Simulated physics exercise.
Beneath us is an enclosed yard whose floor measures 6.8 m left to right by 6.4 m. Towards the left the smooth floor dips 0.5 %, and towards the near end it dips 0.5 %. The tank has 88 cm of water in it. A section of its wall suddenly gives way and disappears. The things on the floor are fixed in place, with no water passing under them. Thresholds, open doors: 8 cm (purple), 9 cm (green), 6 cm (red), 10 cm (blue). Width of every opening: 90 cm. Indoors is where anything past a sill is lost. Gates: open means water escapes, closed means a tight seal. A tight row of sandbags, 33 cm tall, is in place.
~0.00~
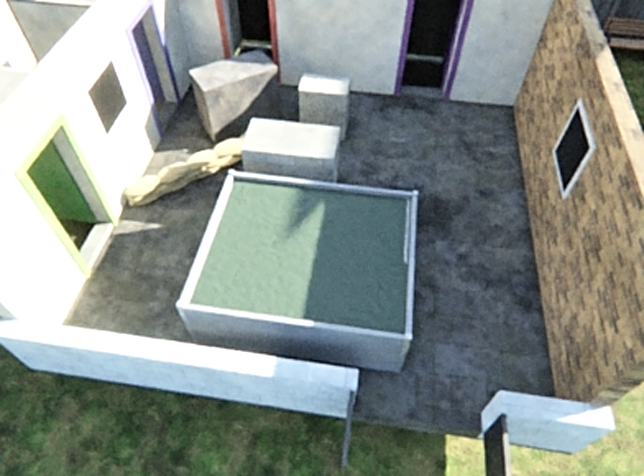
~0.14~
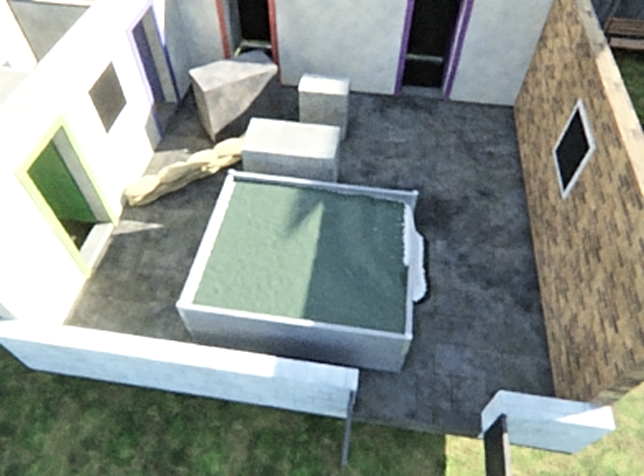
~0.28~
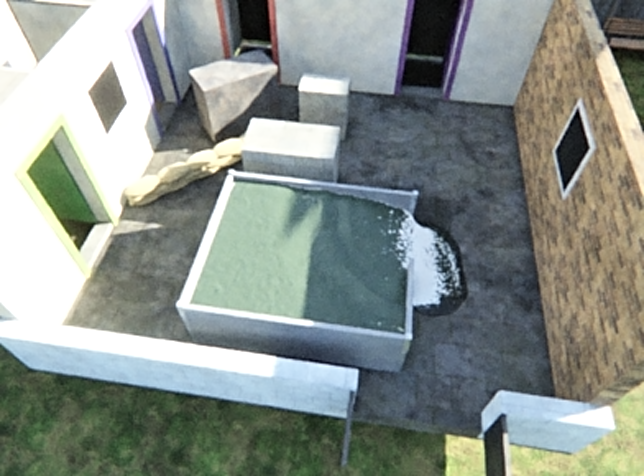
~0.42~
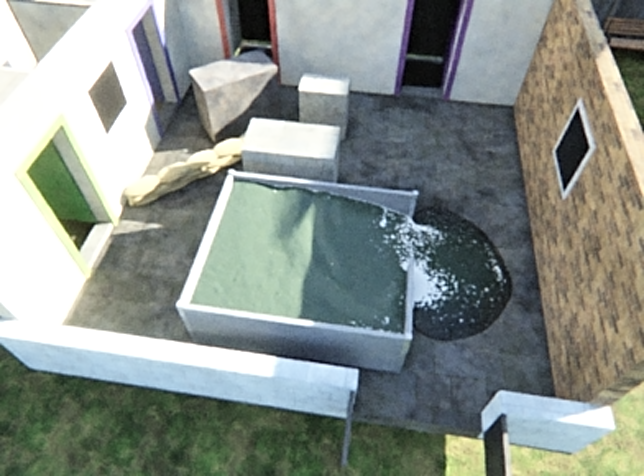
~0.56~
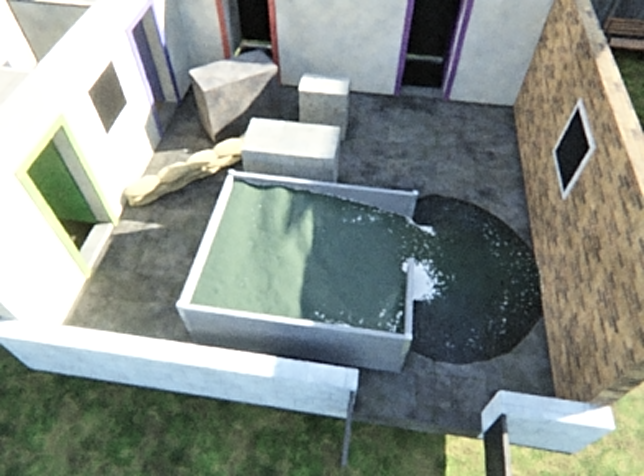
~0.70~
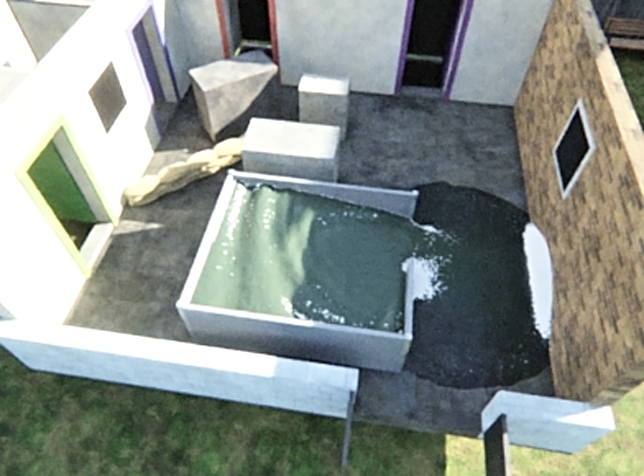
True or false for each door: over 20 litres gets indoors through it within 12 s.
Purple door - true, green door - false, red door - true, blue door - true.
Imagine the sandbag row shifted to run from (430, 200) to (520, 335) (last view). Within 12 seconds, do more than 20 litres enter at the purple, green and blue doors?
Then the purple door is too much, the green door is fine, and the blue door is fine.
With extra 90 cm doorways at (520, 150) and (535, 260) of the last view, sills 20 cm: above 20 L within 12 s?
Taking them in order, the first gets too little and the second enough.
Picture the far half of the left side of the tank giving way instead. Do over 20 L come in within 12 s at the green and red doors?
The green door comes out more than that and the red door less than that.
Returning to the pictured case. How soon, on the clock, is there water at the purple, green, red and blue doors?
Door times: Purple 2.2 s / green 5.0 s / red 3.6 s / blue 5.0 s.
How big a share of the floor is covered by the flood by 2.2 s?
Around 30 per cent.
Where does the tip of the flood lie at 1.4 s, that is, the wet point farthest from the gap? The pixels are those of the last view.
At about (514, 137).
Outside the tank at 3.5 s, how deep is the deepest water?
Some 37 cm deep.
After 1.4 s water covers 20 % of the floor and is deepest (54 cm) near (520, 266); purple door not reached, green door not reached, red door not reached, blue door not reached.
After 2.2 s water covers 30 % of the floor and is deepest (54 cm) near (554, 422); purple door not reached, green door not reached, red door not reached, blue door not reached.
After 3.5 s water covers 50 % of the floor and is deepest (37 cm) near (534, 277); purple door 19 cm at the sill, 36 L in, green door not reached, red door not reached, blue door not reached.
After 7.0 s water covers 85 % of the floor and is deepest (24 cm) near (136, 186); purple door 15 cm at the sill, 152 L in, green door 3 cm at the sill, 0 L in, red door 14 cm at the sill, 89 L in, blue door 10 cm at the sill, 0 L in.
After 12.0 s water covers 95 % of the floor and is deepest (21 cm) near (151, 158); purple door 10 cm at the sill, 202 L in, green door 7 cm at the sill, 0 L in, red door 10 cm at the sill, 169 L in, blue door 20 cm at the sill, 57 L in.
